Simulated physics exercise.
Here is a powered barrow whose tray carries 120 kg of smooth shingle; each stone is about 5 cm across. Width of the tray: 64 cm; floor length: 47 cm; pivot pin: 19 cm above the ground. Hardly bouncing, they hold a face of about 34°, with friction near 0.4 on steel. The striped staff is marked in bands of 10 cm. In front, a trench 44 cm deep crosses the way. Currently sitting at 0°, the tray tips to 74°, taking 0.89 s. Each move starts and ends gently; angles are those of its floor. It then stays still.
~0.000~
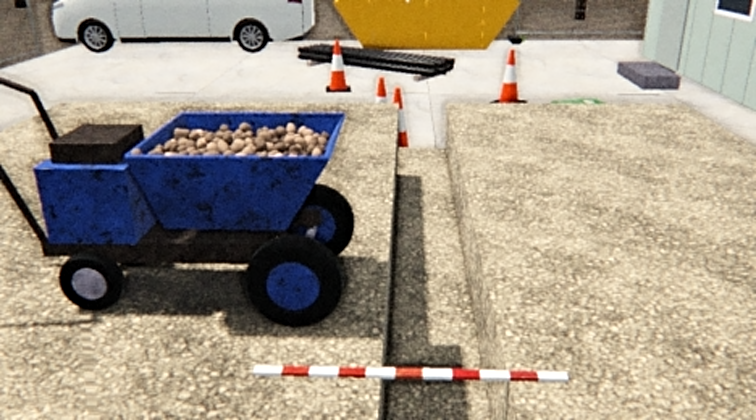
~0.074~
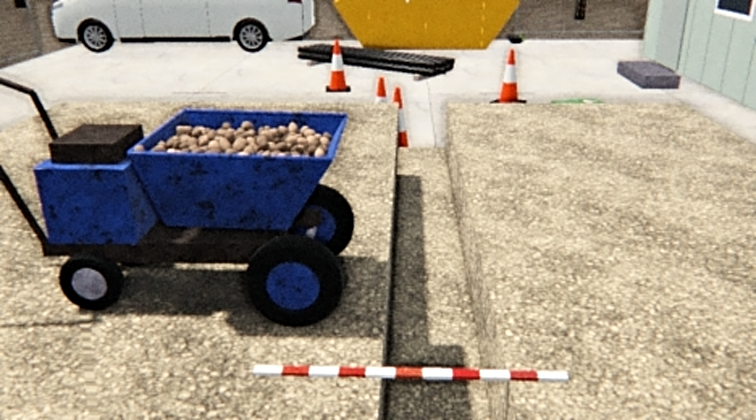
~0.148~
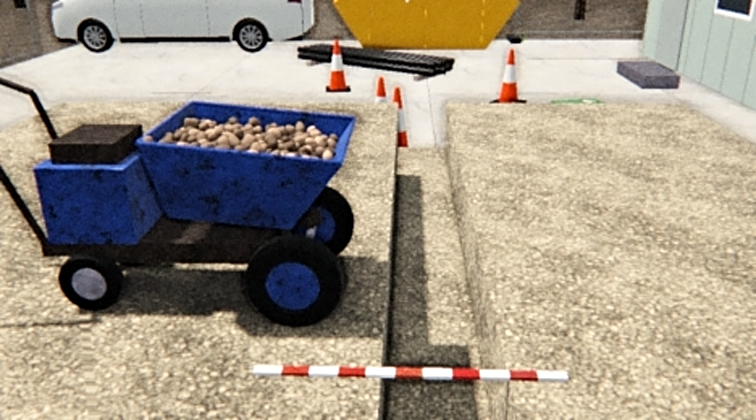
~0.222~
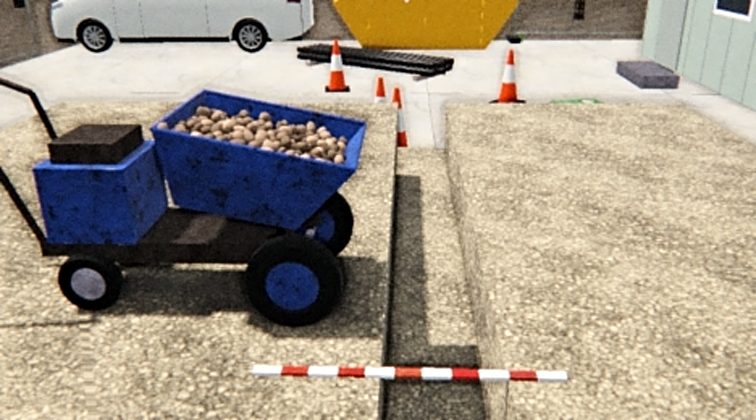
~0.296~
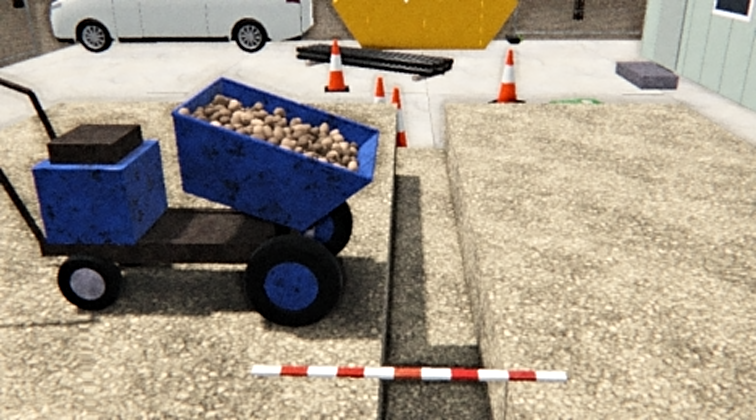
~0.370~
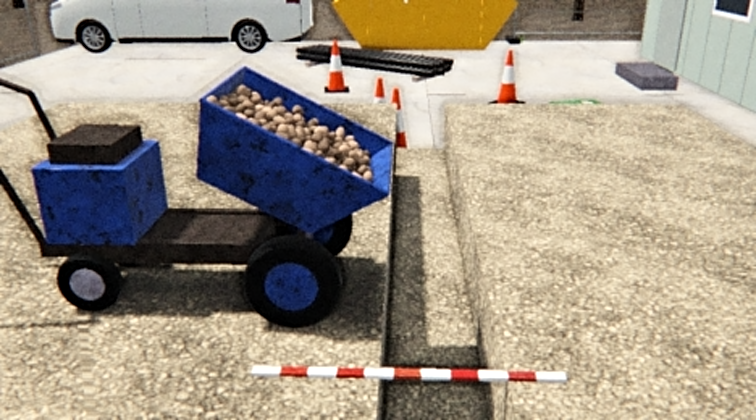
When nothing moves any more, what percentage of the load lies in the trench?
72 %.
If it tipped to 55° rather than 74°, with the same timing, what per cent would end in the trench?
It would be close to 40 percent.
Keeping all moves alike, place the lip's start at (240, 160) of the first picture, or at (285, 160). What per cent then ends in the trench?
From the first spot near 95, from the second near 100 per cent.
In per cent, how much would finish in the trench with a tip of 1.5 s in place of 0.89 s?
Estimate: About 80 %.
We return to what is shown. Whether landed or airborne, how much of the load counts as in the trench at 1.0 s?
At that moment: Approx. 30 %.
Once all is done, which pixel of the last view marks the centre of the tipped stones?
Roughly at (463, 361).
After 0.7 s the floor is at 63°; 100 % in the tray; the foremost stones are at (425, 222).
After 1.0 s the floor is at 74°; 57 % in the tray, 29 % in the trench, 13 % past the trench; the foremost stones are at (537, 291).
After 1.3 s the floor is at 74°; 23 % in the tray, 50 % in the trench, 28 % past the trench; the foremost stones are at (672, 299).
After 3.3 s the floor is at 74°; 0 % in the tray, 72 % in the trench, 28 % past the trench; the foremost stones are past the picture's edge.
